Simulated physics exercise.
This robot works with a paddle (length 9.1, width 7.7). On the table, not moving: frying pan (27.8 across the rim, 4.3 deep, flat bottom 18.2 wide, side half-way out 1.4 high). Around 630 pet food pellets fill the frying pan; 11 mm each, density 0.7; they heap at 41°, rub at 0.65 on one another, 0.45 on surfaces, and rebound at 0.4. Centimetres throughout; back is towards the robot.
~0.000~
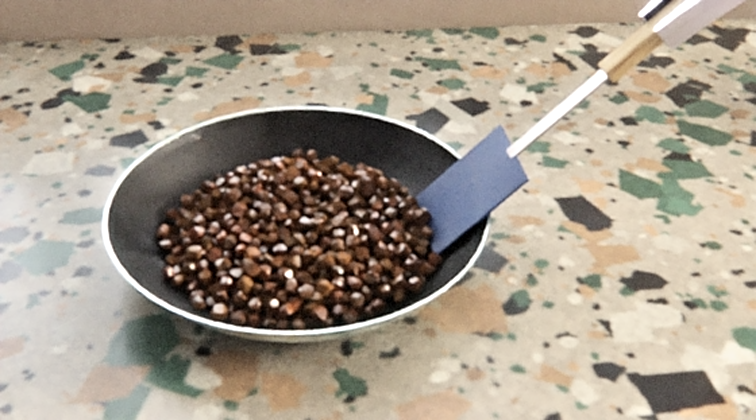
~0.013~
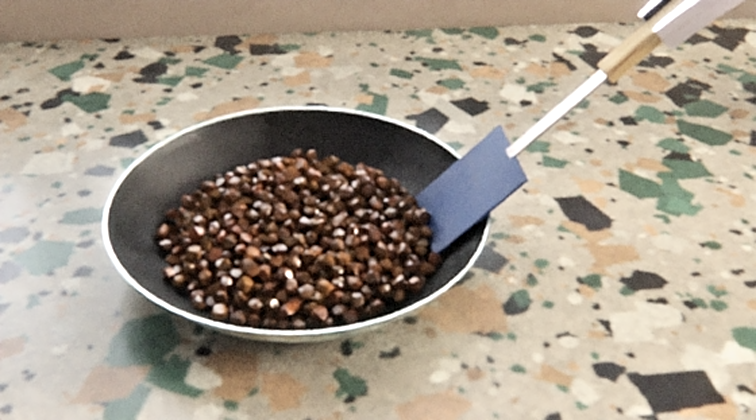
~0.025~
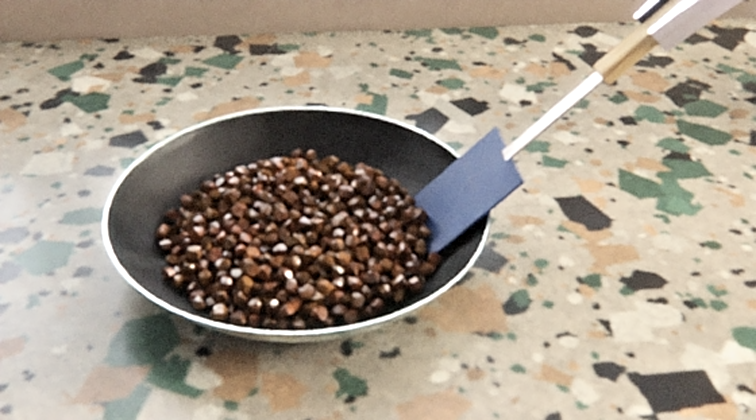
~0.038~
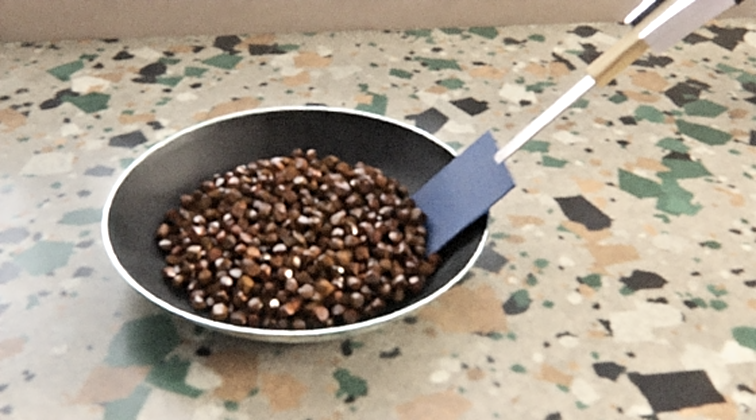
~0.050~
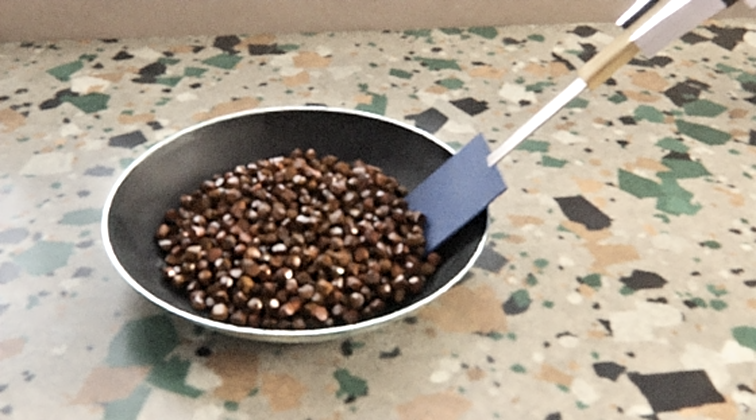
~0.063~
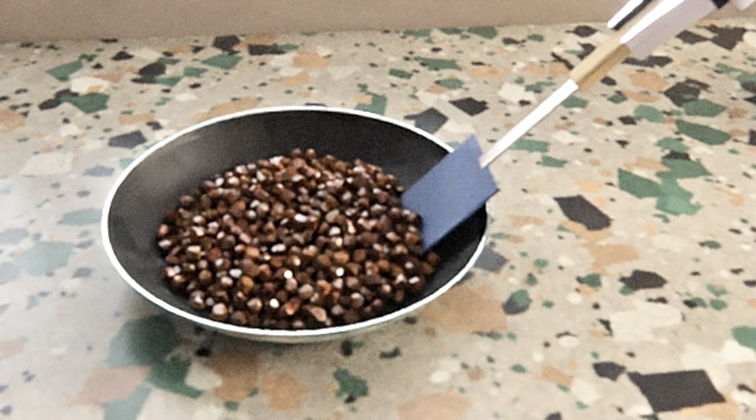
On a speckled terrazzo tabletop, a frying pan full of small brown pellets sits still while a robot's blue paddle leans in at its right side. The paddle slides slowly a short way left and slightly down inside the rim, toward the heap, and the pellets barely change.
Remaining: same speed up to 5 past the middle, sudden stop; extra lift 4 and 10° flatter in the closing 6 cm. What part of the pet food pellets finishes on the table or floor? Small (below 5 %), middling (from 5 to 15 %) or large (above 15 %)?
On the table or floor the share is small, below 5 %.
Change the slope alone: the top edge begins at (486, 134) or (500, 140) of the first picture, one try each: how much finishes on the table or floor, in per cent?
About 0 and 0 per cent.
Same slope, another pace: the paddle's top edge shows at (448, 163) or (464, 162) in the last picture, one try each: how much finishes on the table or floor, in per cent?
About 10 and 5 per cent.
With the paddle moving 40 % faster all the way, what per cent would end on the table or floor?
It would be near 0 per cent.
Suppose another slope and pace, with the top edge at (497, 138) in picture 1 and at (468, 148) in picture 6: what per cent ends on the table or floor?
About 0 per cent.
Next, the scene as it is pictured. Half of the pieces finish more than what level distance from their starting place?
About 3 cm.
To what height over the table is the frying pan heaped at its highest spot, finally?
About 6.0 cm.
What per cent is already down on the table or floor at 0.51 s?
Roughly 0 per cent.
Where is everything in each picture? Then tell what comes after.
In the first frame, paddle top edge at (514, 151), sloping 46°; upper third of the load around (301, 218), from x 160 to 435, top at y 155; 628 in the frying pan.
In the second frame, paddle top edge at (514, 151), sloping 46°; upper third of the load around (301, 218), from x 160 to 435, top at y 155.
In the third frame, paddle top edge at (510, 153), sloping 46°; upper third of the load around (302, 217), from x 160 to 435, top at y 155.
In the fourth frame, paddle top edge at (502, 156), sloping 46°; upper third of the load around (303, 217), from x 160 to 435, top at y 155.
In the fifth frame, paddle top edge at (494, 159), sloping 46°; upper third of the load around (303, 217), from x 160 to 435, top at y 155.
In the sixth frame, paddle top edge at (486, 160), sloping 46°; upper third of the load around (306, 218), from x 160 to 435, top at y 155; 628 in the frying pan.
By 0.16 s, sloping 46°, highest piece 4 above the table; 628 in the frying pan.
By 0.26 s, sloping 41°, highest piece 5 above the table; 628 in the frying pan.
By 0.51 s, sloping 36°, highest piece 6 above the table; 626 in the frying pan, 2 on the table or floor.
By 1.56 s, sloping 36°, highest piece 6 above the table; 626 in the frying pan, 2 on the table or floor.
Final count, 626 in the frying pan, 2 on the table or floor. That is 0 % on the table or floor.
